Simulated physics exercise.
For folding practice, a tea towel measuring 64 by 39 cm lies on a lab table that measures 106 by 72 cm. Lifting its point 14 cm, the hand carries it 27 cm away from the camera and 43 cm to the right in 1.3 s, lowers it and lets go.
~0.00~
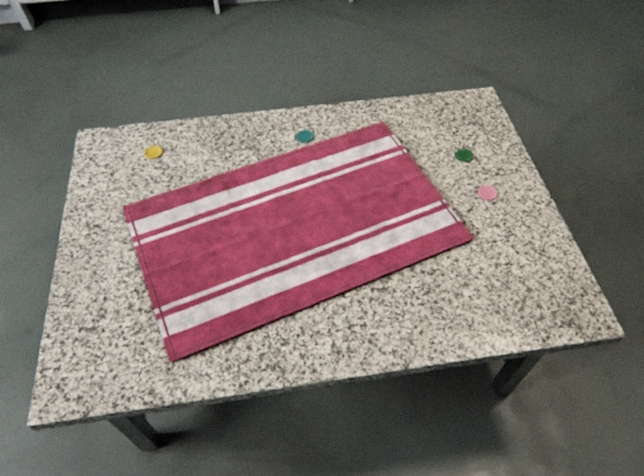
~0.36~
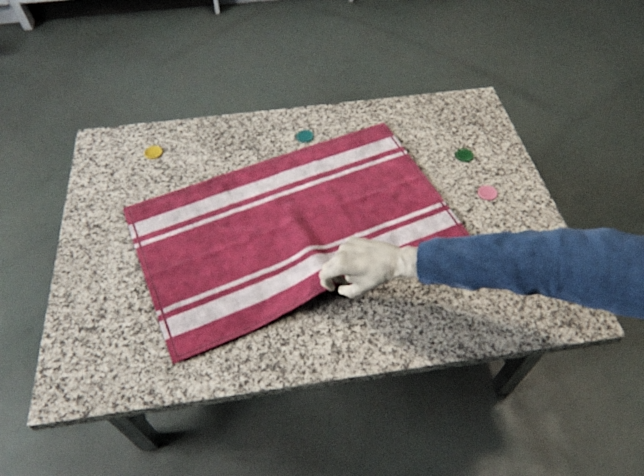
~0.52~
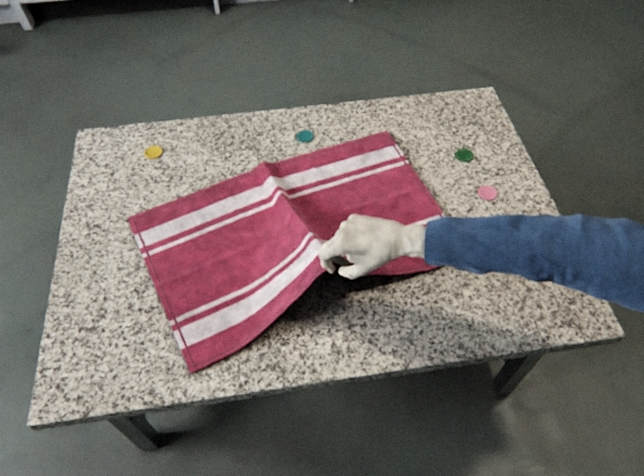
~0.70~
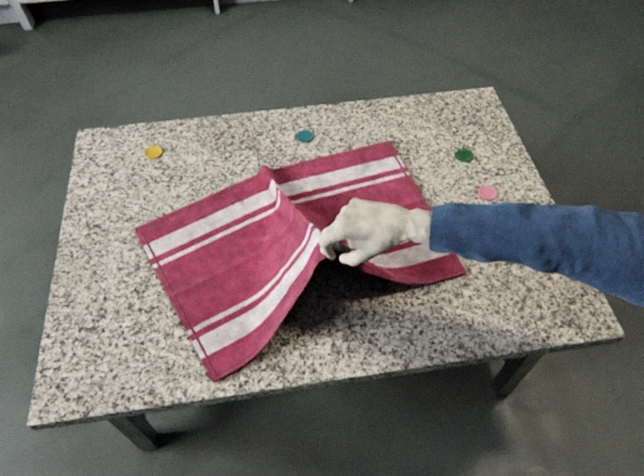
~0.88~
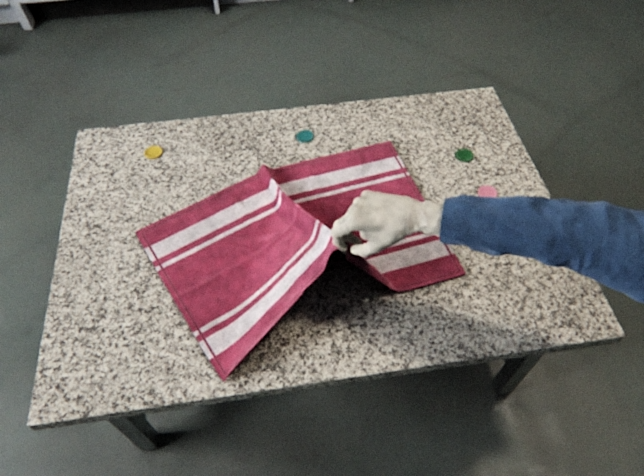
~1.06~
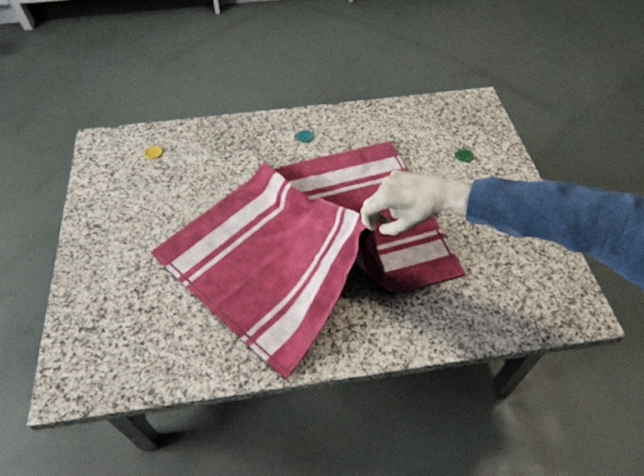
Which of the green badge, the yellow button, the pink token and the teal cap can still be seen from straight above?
In order: The green badge gets covered; the yellow button remains in the open; the pink token ends under the cloth; the teal cap stays uncovered.
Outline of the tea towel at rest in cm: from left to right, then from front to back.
Some 48 cm across and 46 cm deep.
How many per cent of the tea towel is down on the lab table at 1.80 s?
Around 35 percent, give or take.
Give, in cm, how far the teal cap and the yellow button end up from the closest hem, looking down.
Around 11 centimetres for the first one and around 43 centimetres for the second.
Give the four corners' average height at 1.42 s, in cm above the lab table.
About 0 cm.
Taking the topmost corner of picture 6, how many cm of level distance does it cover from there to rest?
2 cm.
At 1.4 s, 55 % of it is down, spanning 46 by 48 cm, above no small thing.
At 1.8 s, 35 % of it is down, spanning 44 by 44 cm, above pink token.
At 2.2 s, 55 % of it is down, spanning 44 by 45 cm, above pink token, green badge.
At 2.5 s, 65 % of it is down, spanning 46 by 45 cm, above pink token, green badge.
At 3.5 s, 65 % of it is down, spanning 48 by 45 cm, above pink token, green badge.
